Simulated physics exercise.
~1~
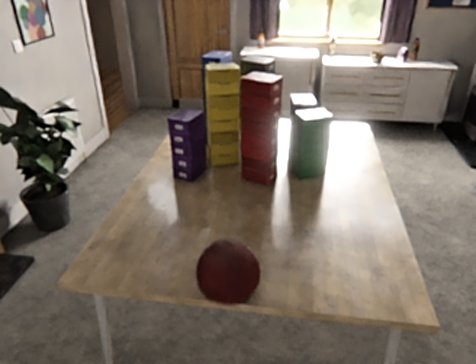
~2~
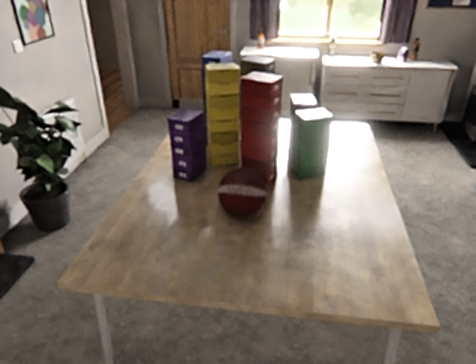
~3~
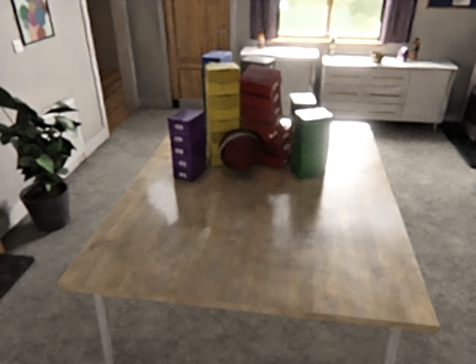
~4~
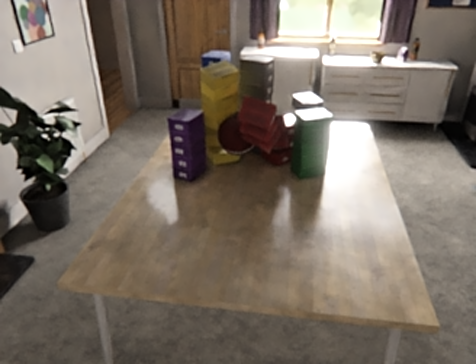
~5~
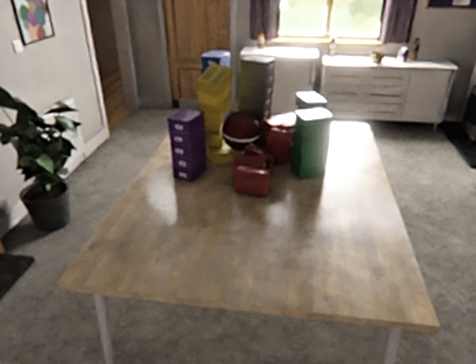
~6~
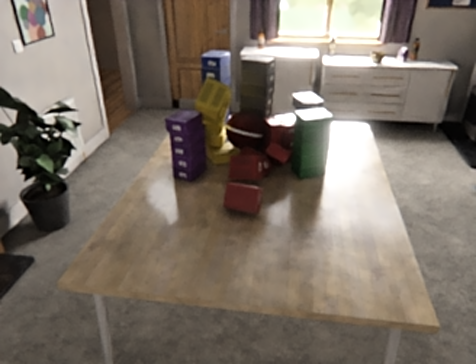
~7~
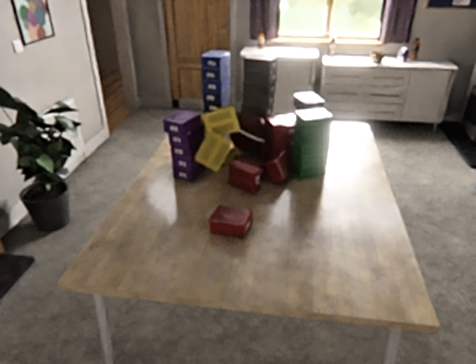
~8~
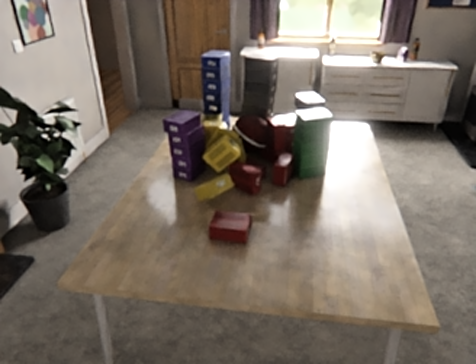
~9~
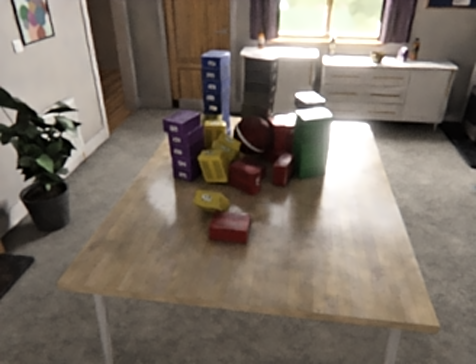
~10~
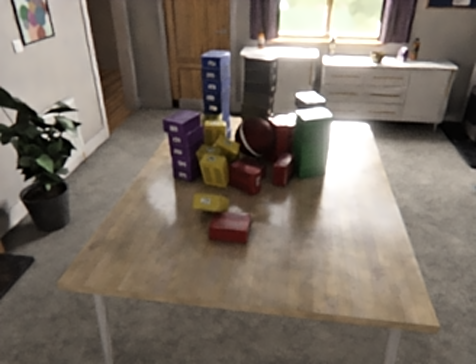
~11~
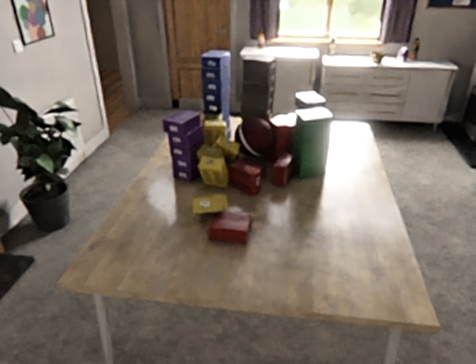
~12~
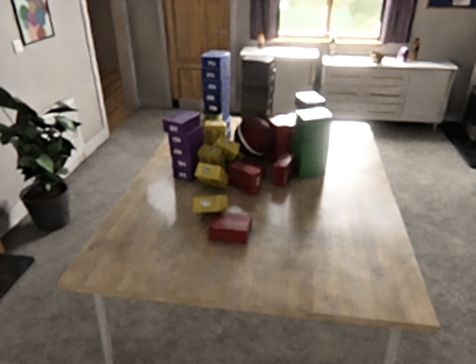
A dark red ball rolls away from the near edge of a wooden table, seen from above in a room with a potted plant on the left and a bright window behind. Ahead stand box stacks, purple on the left, yellow and red in the middle, green on the right and blue behind. The ball strikes the red stack, which breaks apart, its upper boxes tumbling toward the viewer. The yellow stack then leans and collapses beside the purple one. Finally the ball rests among scattered red and yellow boxes, while the purple, blue and green stacks remain standing.
